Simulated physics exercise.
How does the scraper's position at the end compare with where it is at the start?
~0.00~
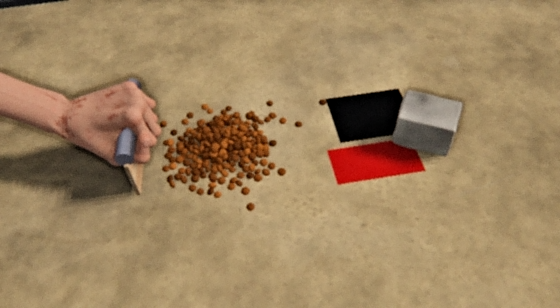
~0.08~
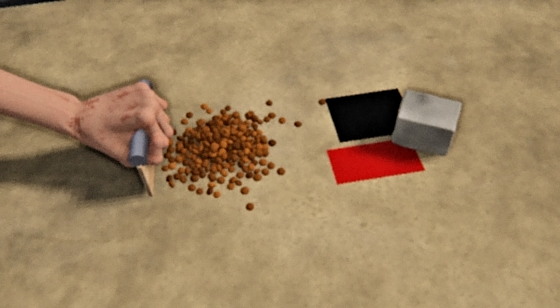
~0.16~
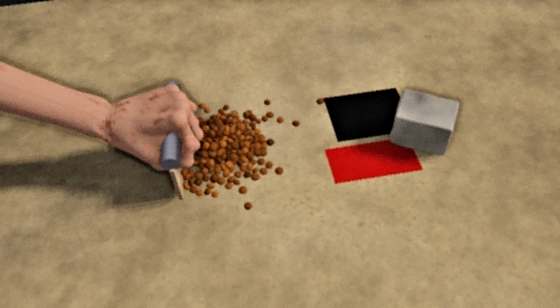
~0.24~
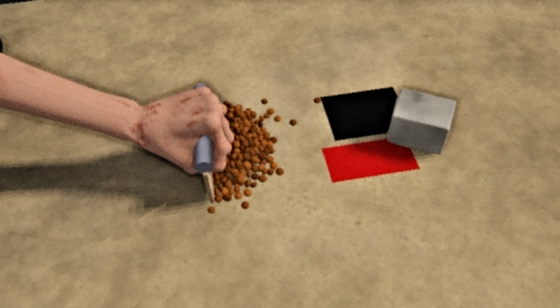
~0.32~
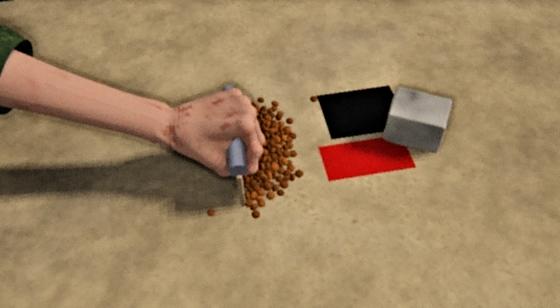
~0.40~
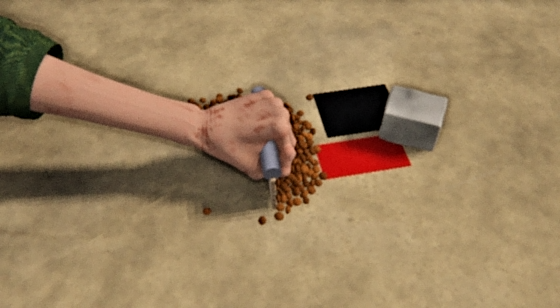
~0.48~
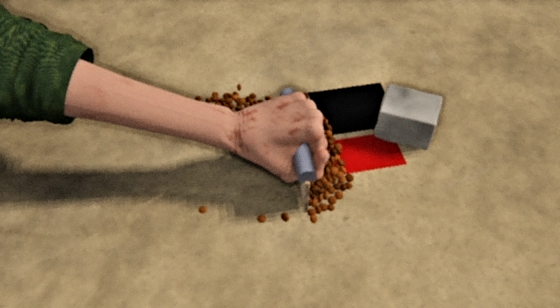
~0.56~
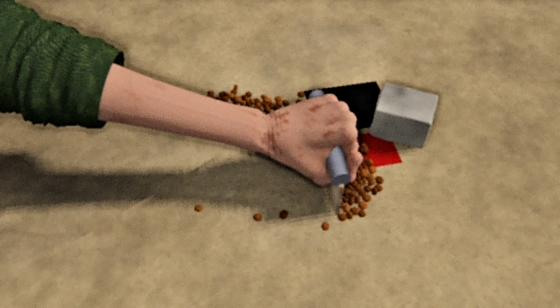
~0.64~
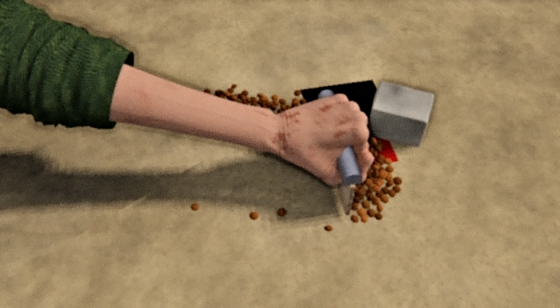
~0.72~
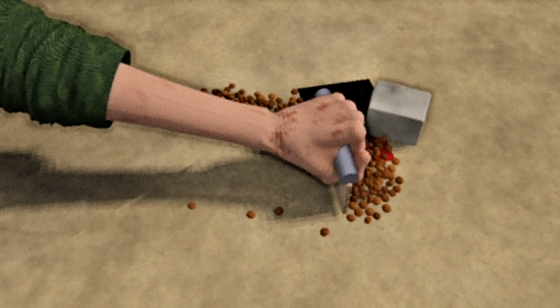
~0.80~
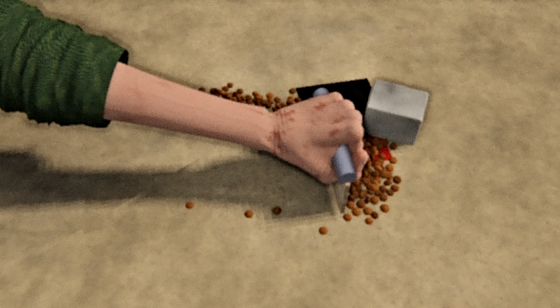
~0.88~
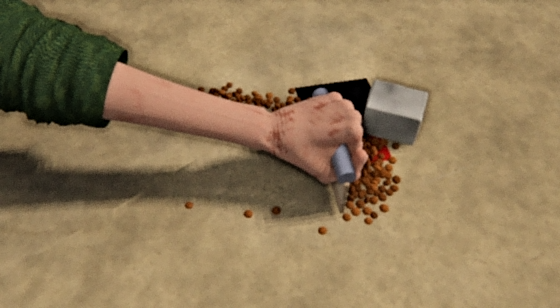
At the start the scraper is on the left, just beside the heap of kibble. By the end it is well to the right, next to the red sheet and just short of the grey block.
